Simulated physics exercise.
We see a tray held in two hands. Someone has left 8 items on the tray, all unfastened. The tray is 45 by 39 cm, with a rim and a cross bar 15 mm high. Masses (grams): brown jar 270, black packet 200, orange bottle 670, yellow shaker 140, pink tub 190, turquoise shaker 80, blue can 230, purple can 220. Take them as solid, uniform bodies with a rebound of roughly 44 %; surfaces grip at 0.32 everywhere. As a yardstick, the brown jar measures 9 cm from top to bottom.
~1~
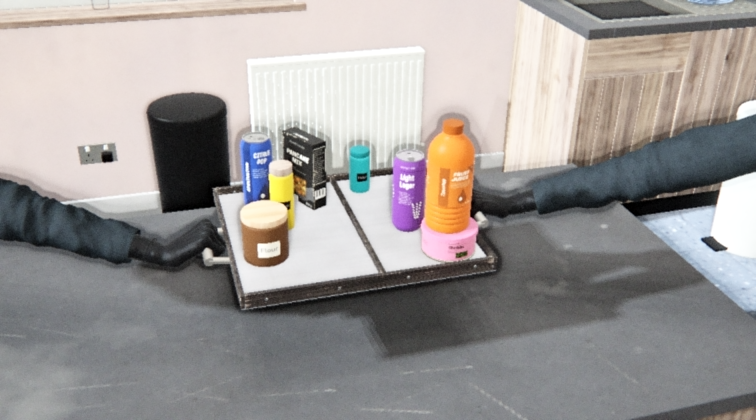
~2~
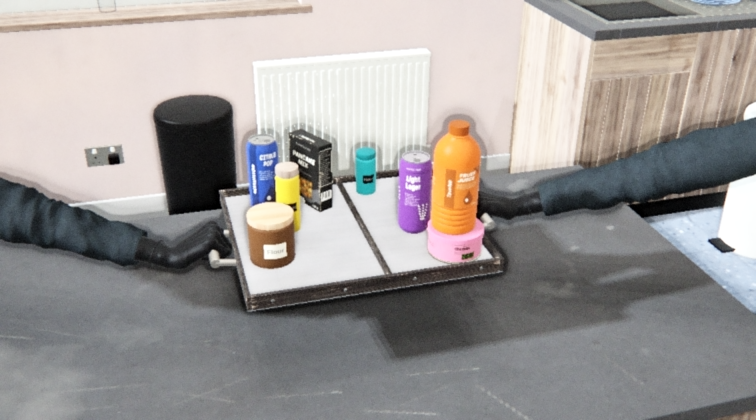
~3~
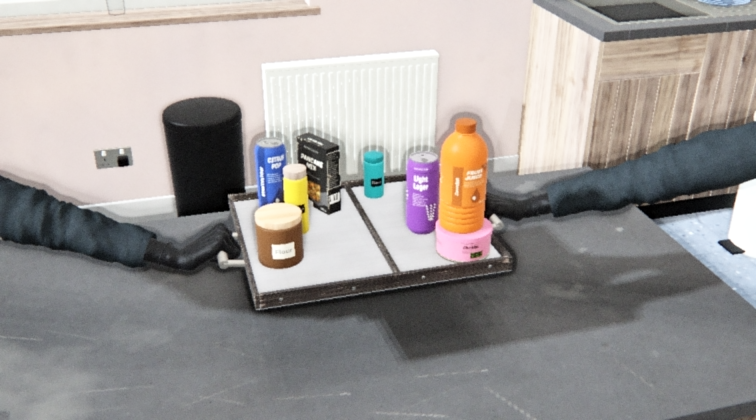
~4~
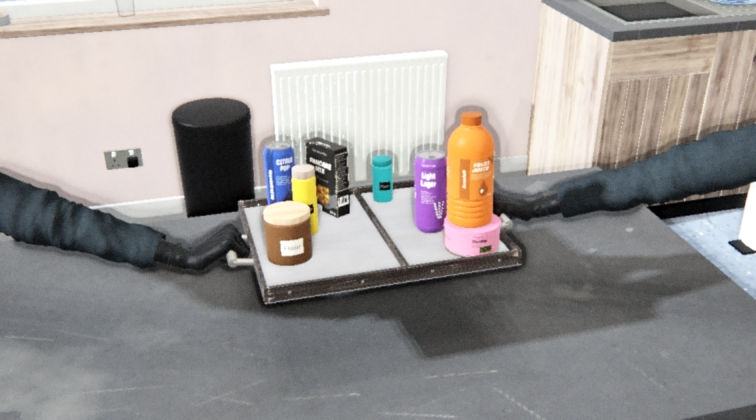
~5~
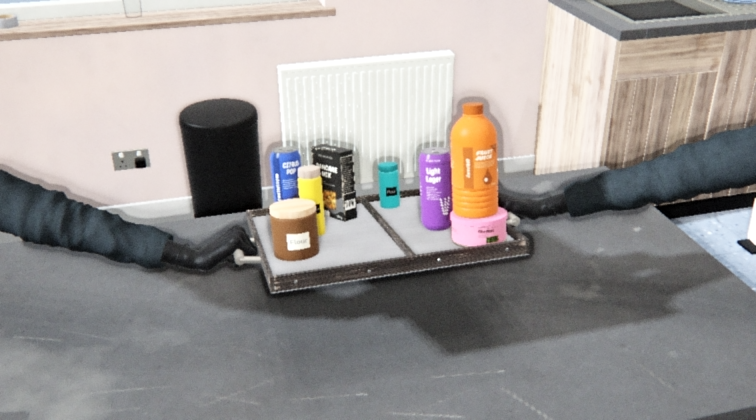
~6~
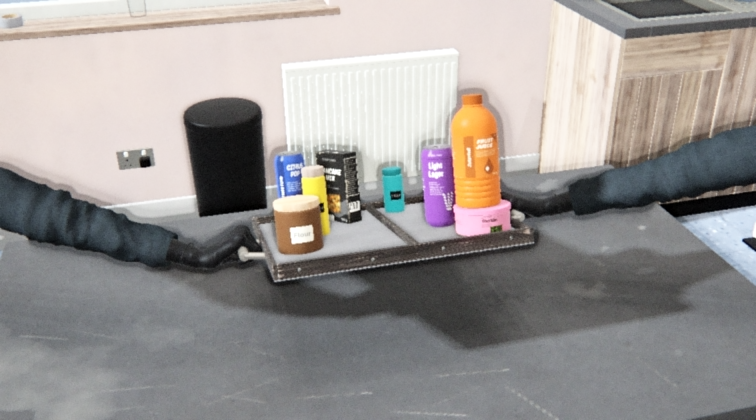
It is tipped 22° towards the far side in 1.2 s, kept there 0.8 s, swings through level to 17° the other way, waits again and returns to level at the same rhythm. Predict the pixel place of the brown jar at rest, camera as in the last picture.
Resting place of the brown jar: (277, 187).
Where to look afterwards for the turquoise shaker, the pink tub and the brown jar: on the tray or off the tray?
The turquoise shaker ends off the tray; the pink tub ends on the tray; the brown jar ends on the tray.
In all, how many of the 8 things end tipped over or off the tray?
That comes to 6.
Then, 0.90 s past the last view, tilt 22°, far edge down; black packet, orange bottle, yellow shaker, turquoise shaker, blue can and purple can now off the tray; brown jar shifted 20 cm near (282, 211); pink tub shifted 20 cm.
Then, 1.80 s past the last view, tilt 2°, far edge down; brown jar shifted 22 cm near (277, 188); pink tub shifted 27 cm.
Finally, off the tray, black packet, orange bottle, yellow shaker, turquoise shaker, blue can and purple can; not toppled but over 5 cm from the start, brown jar and pink tub. Final places as that camera would see them, brown jar near (277, 187).
